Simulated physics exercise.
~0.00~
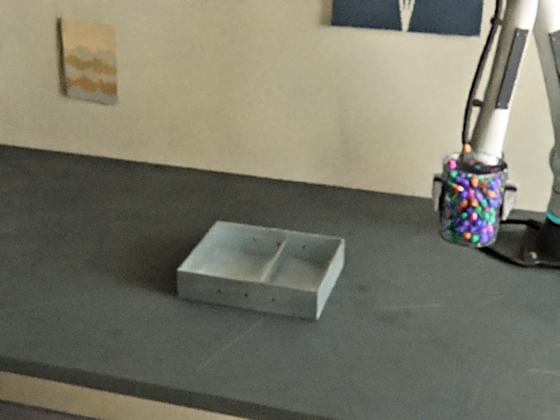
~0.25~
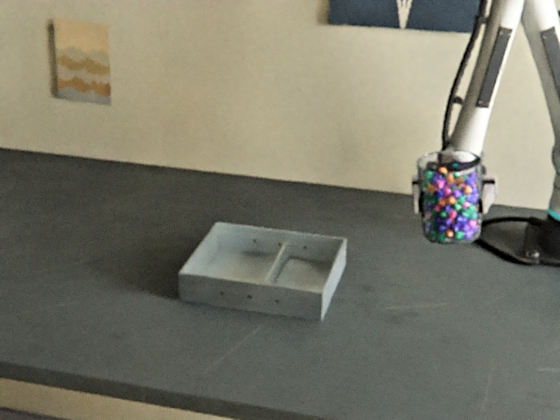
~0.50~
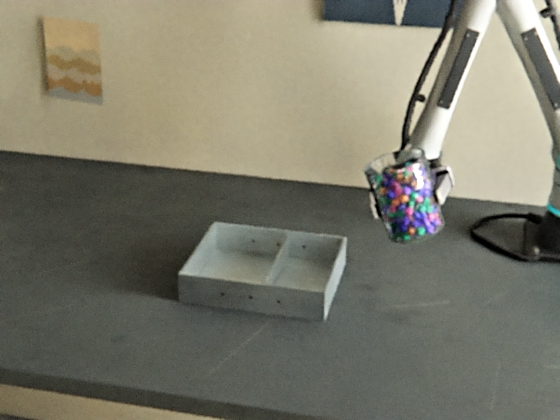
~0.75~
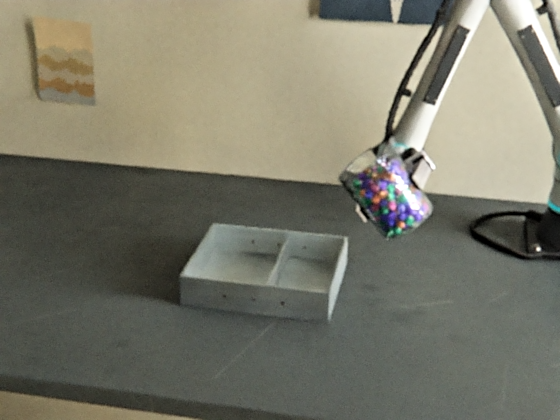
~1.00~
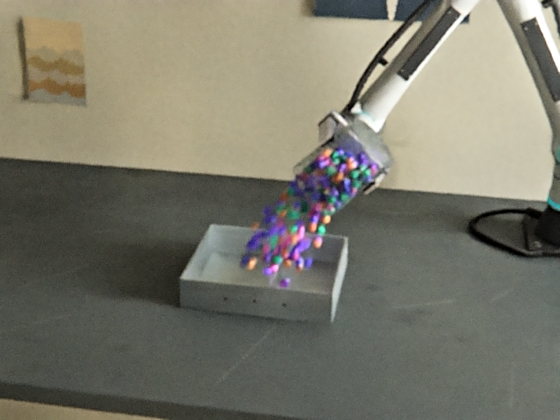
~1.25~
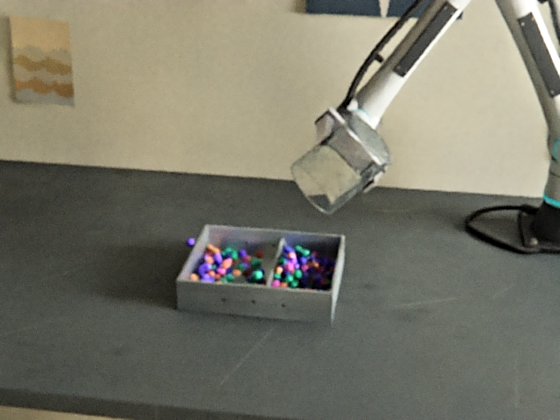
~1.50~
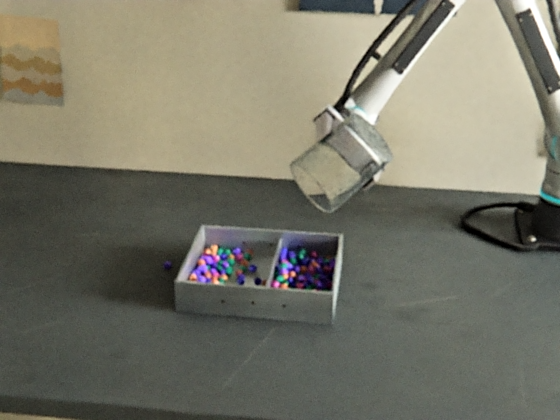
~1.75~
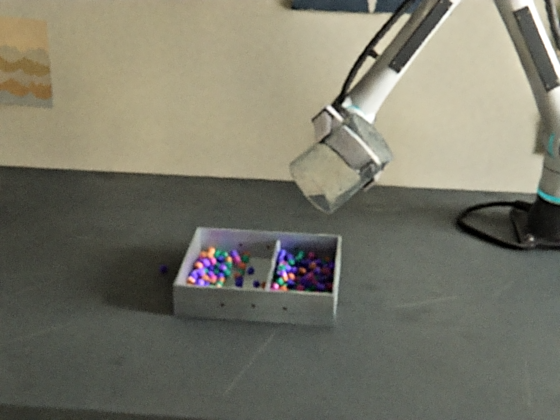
Colourful round sweets tumbled out of a clear beaker as a robot arm carried it left and tipped it over a grey divided tray, filling both sections while one stray landed on the table, and the emptied beaker stayed tilted above.
